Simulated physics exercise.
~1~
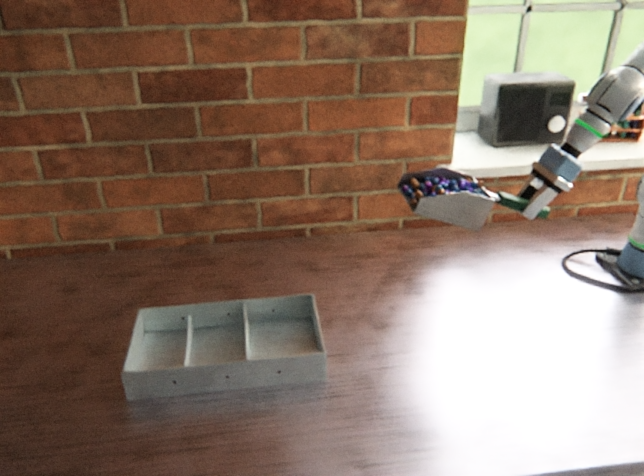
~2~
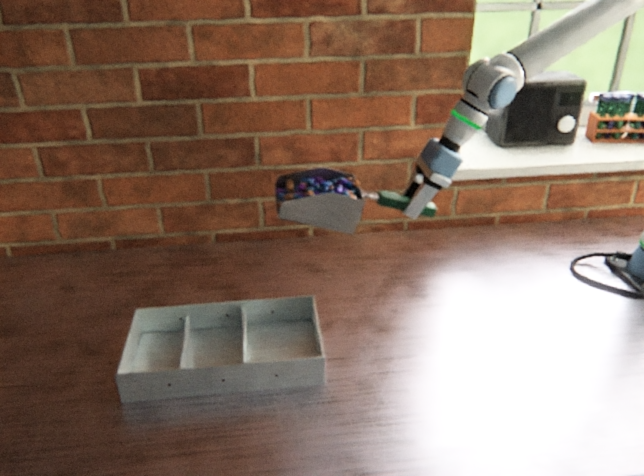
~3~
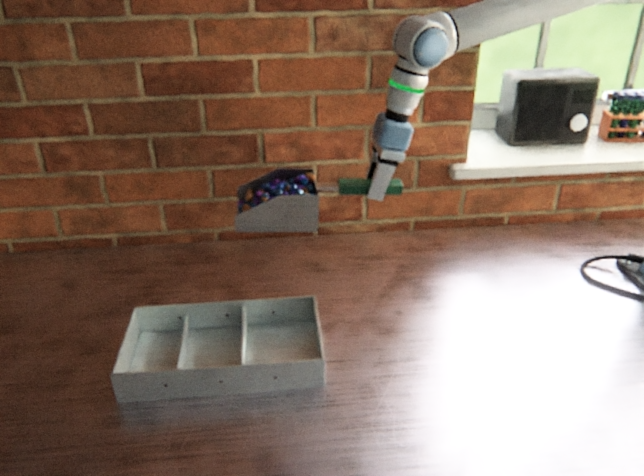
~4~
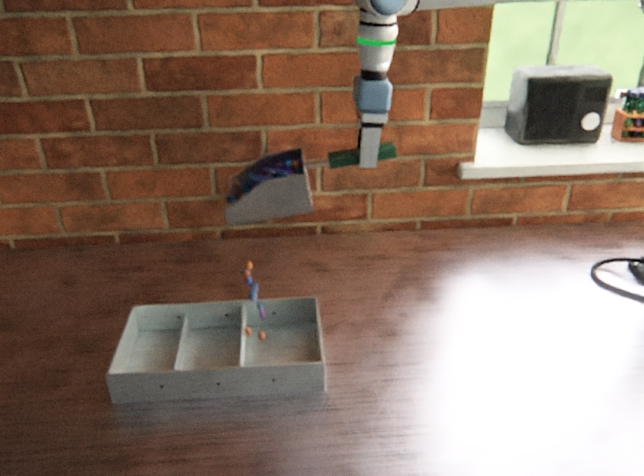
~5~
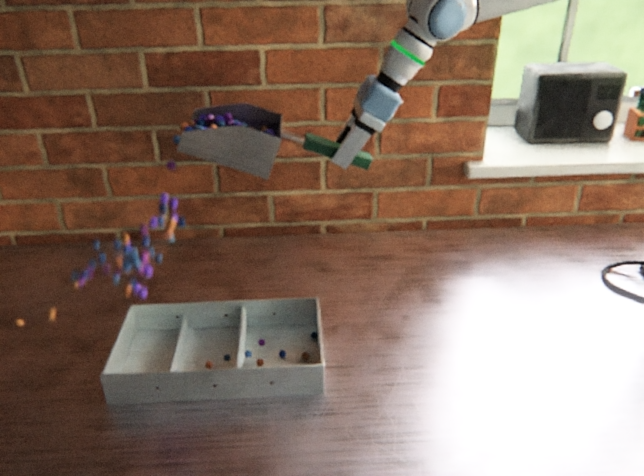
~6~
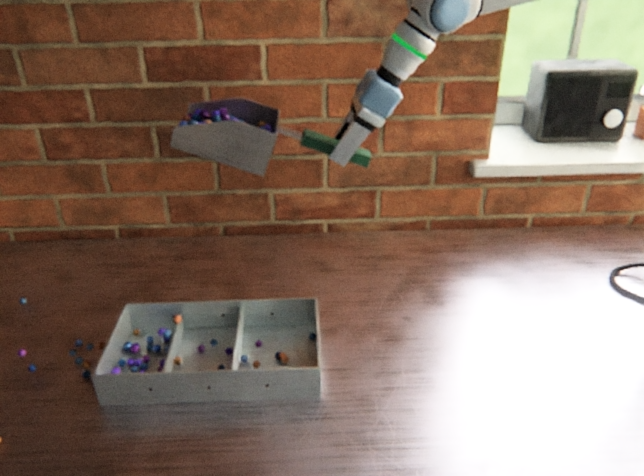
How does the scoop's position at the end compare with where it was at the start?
At the end the scoop is well to the left of where it started and higher up, held above the tray in front of the brick wall.
